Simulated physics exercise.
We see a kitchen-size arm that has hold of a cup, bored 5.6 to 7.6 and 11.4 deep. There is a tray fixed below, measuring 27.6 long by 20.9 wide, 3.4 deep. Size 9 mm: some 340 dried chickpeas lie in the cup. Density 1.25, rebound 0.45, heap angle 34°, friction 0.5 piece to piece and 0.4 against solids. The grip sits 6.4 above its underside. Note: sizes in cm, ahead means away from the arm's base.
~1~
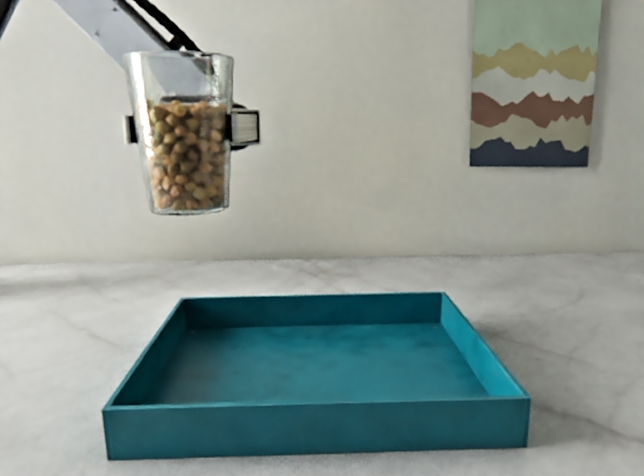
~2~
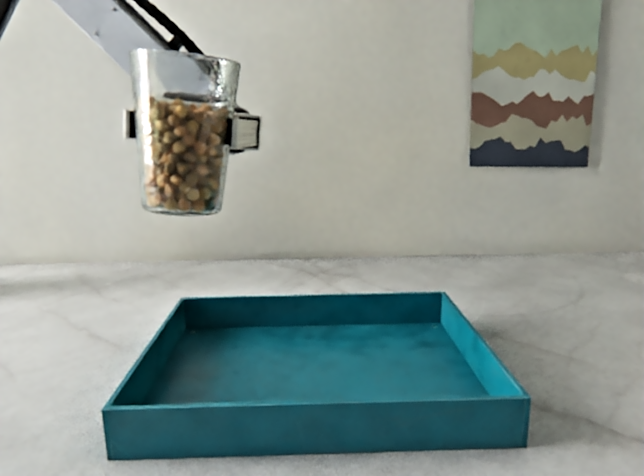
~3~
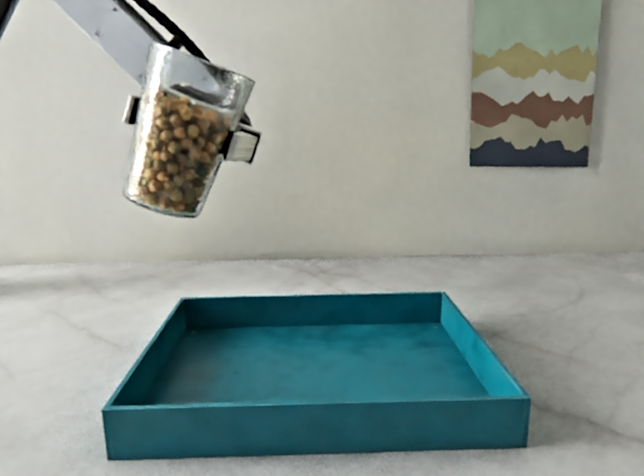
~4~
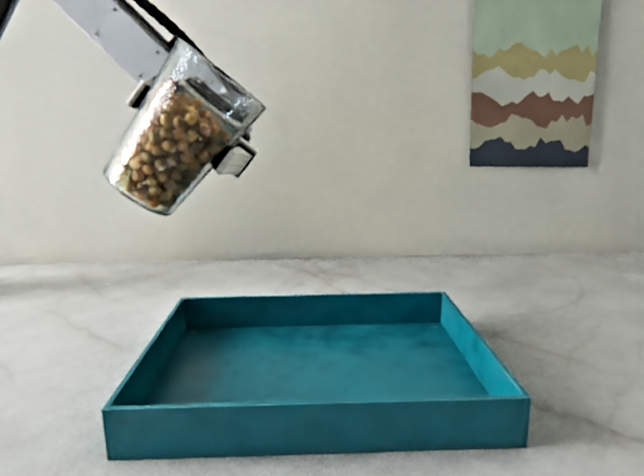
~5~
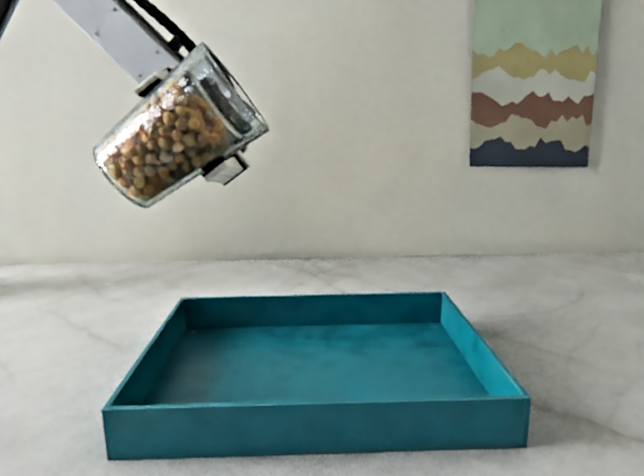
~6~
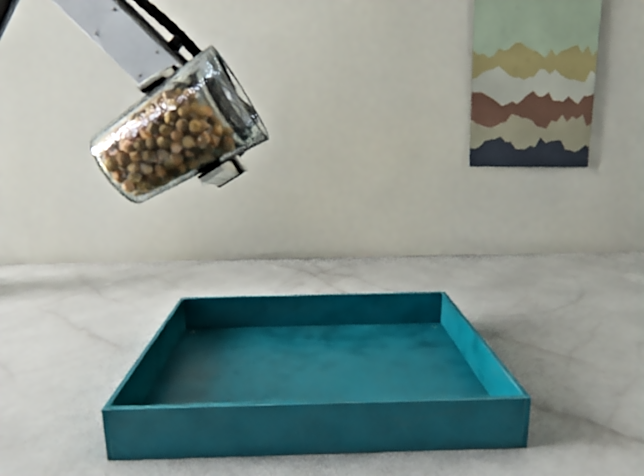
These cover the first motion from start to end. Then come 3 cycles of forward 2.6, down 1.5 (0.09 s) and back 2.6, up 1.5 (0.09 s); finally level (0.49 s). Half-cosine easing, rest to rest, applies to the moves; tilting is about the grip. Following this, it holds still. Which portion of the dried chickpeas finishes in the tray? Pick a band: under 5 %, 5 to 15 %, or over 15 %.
Under 5 %.
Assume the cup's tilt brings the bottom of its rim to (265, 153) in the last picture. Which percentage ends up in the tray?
The share is about 20 percent.
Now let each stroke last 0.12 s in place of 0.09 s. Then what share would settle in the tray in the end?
Estimate: Close to 0 percent.
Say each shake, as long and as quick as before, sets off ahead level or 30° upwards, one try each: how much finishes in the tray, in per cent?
It comes to around 15 per cent on the first try and around 25 per cent on the second.
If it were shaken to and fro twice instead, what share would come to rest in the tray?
Probably about 0 in a hundred.
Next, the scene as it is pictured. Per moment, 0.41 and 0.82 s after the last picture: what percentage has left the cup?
Estimates in order: Close to 0, close to 5.
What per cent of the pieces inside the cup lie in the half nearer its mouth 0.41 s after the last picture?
I'd guess about 35 percent of it.
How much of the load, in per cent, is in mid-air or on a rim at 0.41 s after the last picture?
Around 1 percent of the load.
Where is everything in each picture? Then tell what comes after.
The cup middle at (185, 138), level; upper third of the load around (182, 123), from x 140 to 225, top at y 105; 341 in the cup, in the first frame.
The cup middle at (184, 138), tilted 6° forward; upper third of the load around (181, 123), from x 145 to 225, top at y 105, in the second frame.
The cup middle at (182, 137), tilted 21° forward; upper third of the load around (180, 124), from x 135 to 225, top at y 95, in the third frame.
The cup middle at (179, 136), tilted 39° forward; upper third of the load around (175, 121), from x 115 to 225, top at y 90, in the fourth frame.
The cup middle at (178, 134), tilted 54° forward; upper third of the load around (174, 120), from x 105 to 225, top at y 90, in the fifth frame.
The cup middle at (177, 133), tilted 60° forward; upper third of the load around (172, 120), from x 105 to 230, top at y 95; 341 in the cup, in the sixth frame.
Then, 0.41 s on, tilted 60° forward, highest piece 23 above the table; 335 in the cup, 4 in the tray, 2 in flight or on a rim.
Then, 0.82 s on, tilted 23° forward, highest piece 25 above the table; 331 in the cup, 9 in the tray, 1 on the table or floor.
Then, 1.23 s on, level, highest piece 25 above the table; 331 in the cup, 9 in the tray, 1 on the table or floor.
Then, 2.28 s on, level, highest piece 25 above the table; 331 in the cup, 9 in the tray, 1 on the table or floor.
In the end, 331 in the cup, 9 in the tray, 1 on the table or floor. That is 3 % in the tray.
